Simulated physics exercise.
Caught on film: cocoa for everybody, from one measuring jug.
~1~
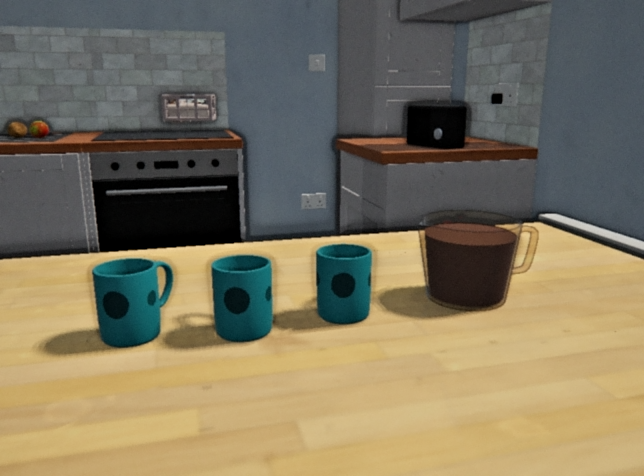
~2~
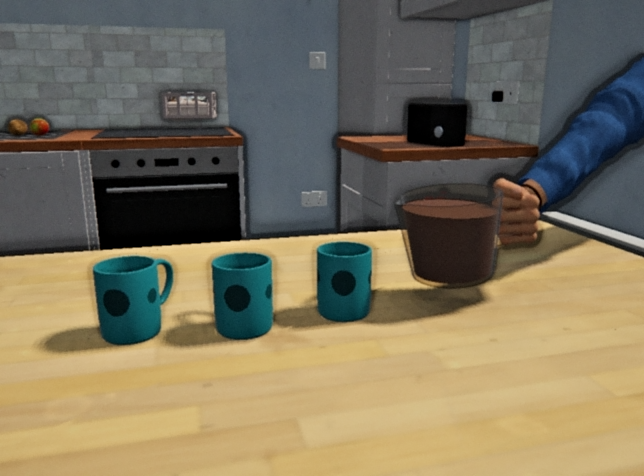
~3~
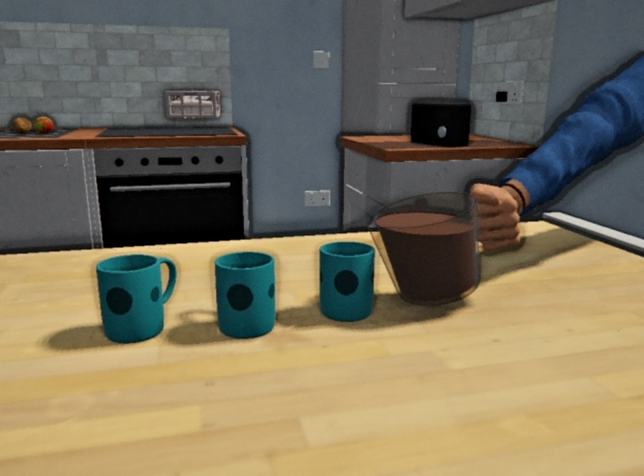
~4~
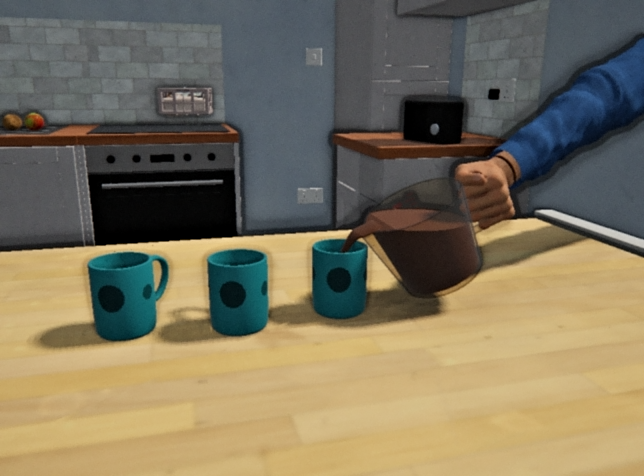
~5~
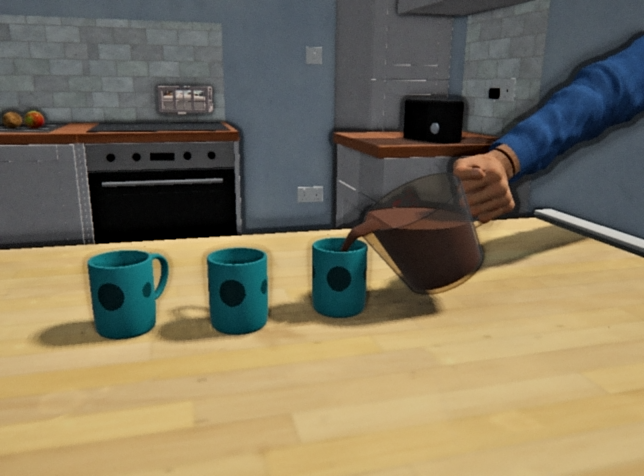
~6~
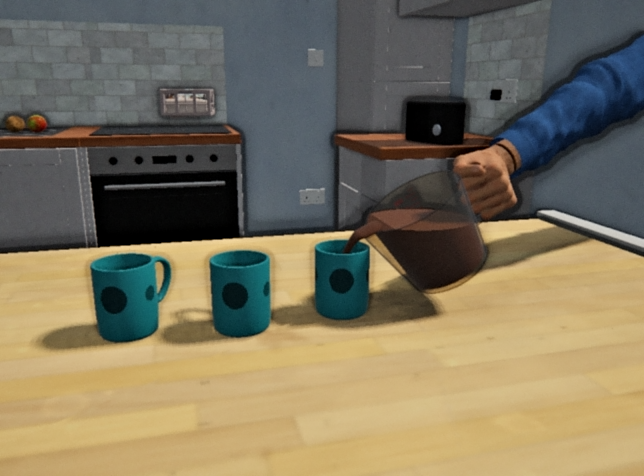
In this clip, a hand in a blue sleeve lifts a clear jug of brown liquid from a wooden table, moves it left, and tilts it, pouring into the rightmost of three teal spotted mugs.
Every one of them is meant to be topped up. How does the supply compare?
The cocoa goes round.
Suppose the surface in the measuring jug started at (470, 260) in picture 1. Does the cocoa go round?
Then: Too little.
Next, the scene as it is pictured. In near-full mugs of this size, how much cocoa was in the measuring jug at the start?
Some 4.0 of them.
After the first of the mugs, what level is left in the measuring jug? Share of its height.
Near 60 in a hundred.
Next, the first is about two thirds full.
After that, the first is done and the measuring jug has about three quarters of its load.
Finally, all three are full and about a quarter of the cocoa is over.
